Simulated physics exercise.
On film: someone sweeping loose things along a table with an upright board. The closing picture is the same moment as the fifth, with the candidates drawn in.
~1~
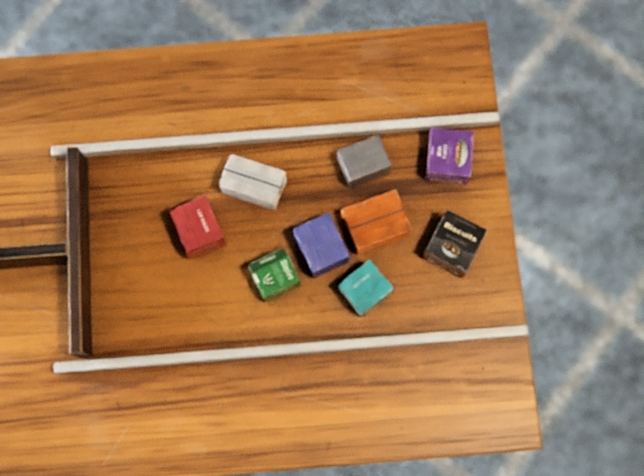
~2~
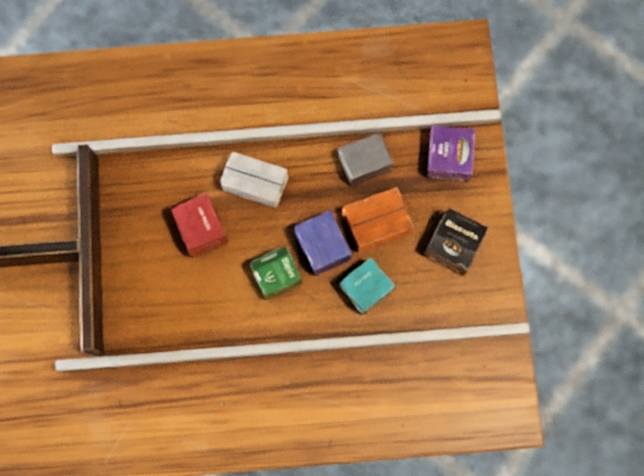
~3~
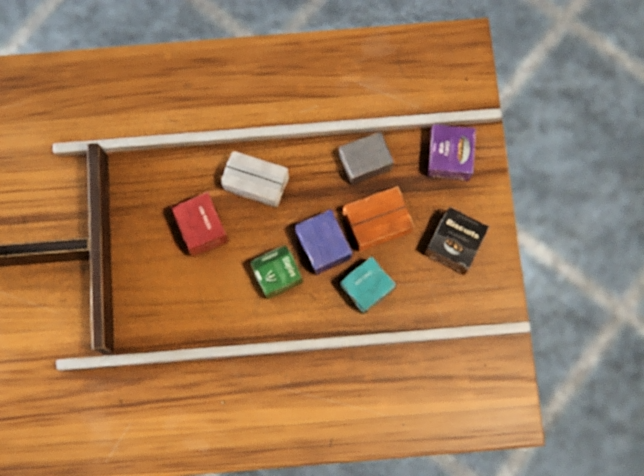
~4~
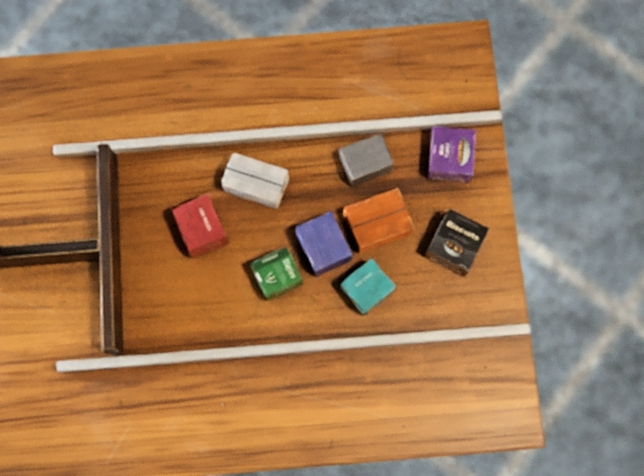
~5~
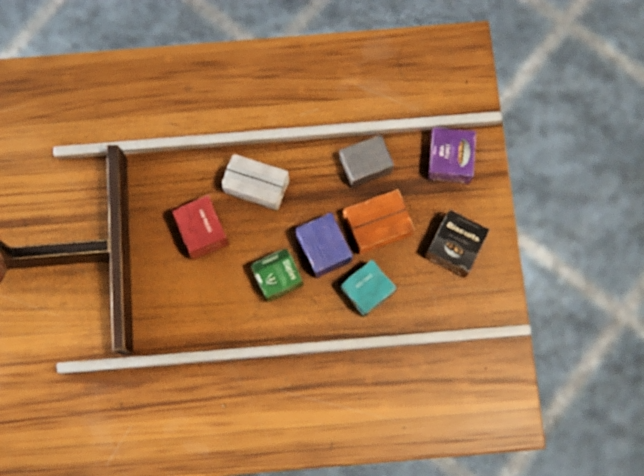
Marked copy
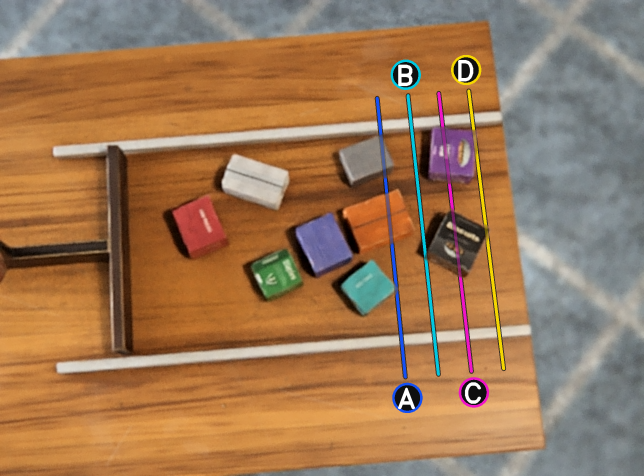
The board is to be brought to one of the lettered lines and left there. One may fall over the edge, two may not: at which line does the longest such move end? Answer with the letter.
A.
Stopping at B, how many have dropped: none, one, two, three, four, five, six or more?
Three.
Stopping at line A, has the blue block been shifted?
Yes.
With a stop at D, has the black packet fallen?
By then, yes.
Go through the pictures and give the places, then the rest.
In the first frame, orange box (376, 222); red box (198, 228); white box (253, 182).
In the second frame, board (85, 245); turquoise packet (368, 287).
In the third frame, board (96, 243); purple packet (451, 153).
In the fourth frame, board (105, 244); green box (278, 274).
In the fifth frame, board (115, 245); orange box (379, 222); red box (201, 228); white box (256, 182).
On the marked copy, A at (391, 233); B at (423, 230); C at (455, 227); D at (486, 225).
Taking A. A third of the way, board (214, 237); red box (243, 228); purple packet (452, 156).
Two thirds of the way, board (311, 229); black packet (471, 247); orange box (426, 214).
When it is over, board (388, 223); purple packet (508, 143); orange box (495, 199); none fallen.
As for the rest, B drops three; C drops five; D drops six.
